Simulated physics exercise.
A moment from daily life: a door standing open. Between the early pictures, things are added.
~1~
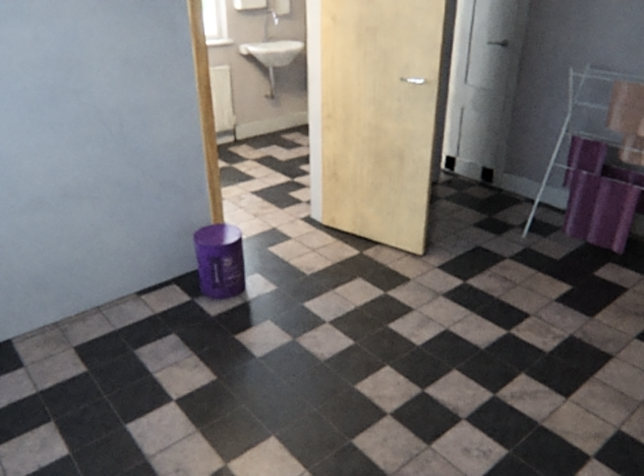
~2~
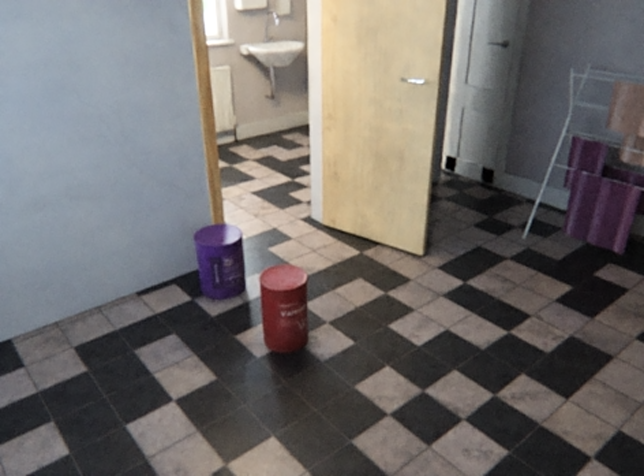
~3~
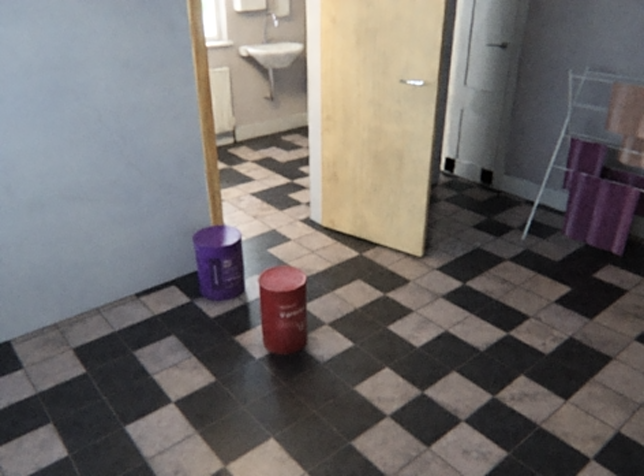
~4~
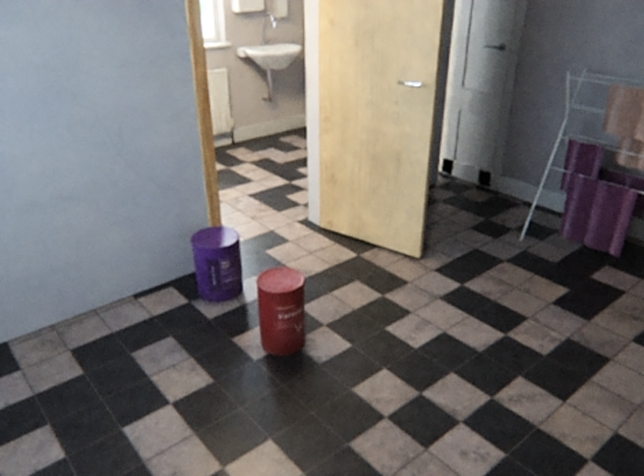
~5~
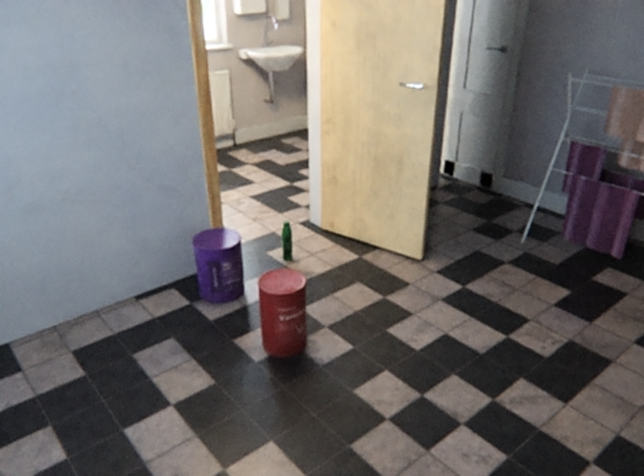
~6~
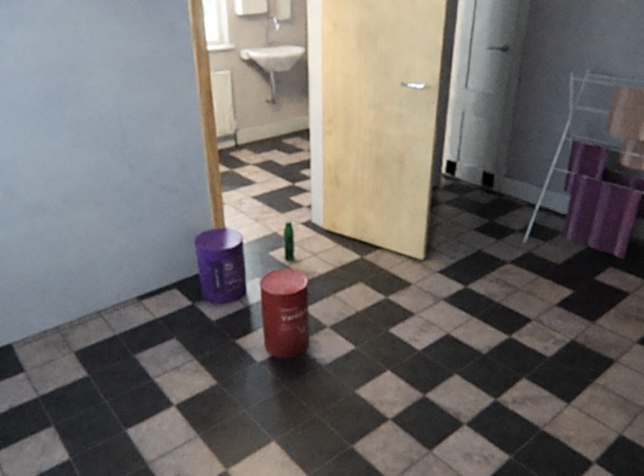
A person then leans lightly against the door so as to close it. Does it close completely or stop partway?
It comes to rest in the frame.
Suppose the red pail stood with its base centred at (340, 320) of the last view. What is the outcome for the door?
It makes it all the way then.
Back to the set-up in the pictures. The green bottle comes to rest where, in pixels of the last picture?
At about (244, 232).
Then, 1.00 s on from there, door at 57°.
Then, 1.60 s on from there, door at 10°; green bottle shifted well along near (267, 235).
Then, 2.00 s on from there, door at 0°; green bottle turned 60° from how it was put near (242, 229).
In the end, door at 0°; toppled on the floor, green bottle; the other 2 unmoved. At the end, from the last picture's camera, green bottle near (244, 232).
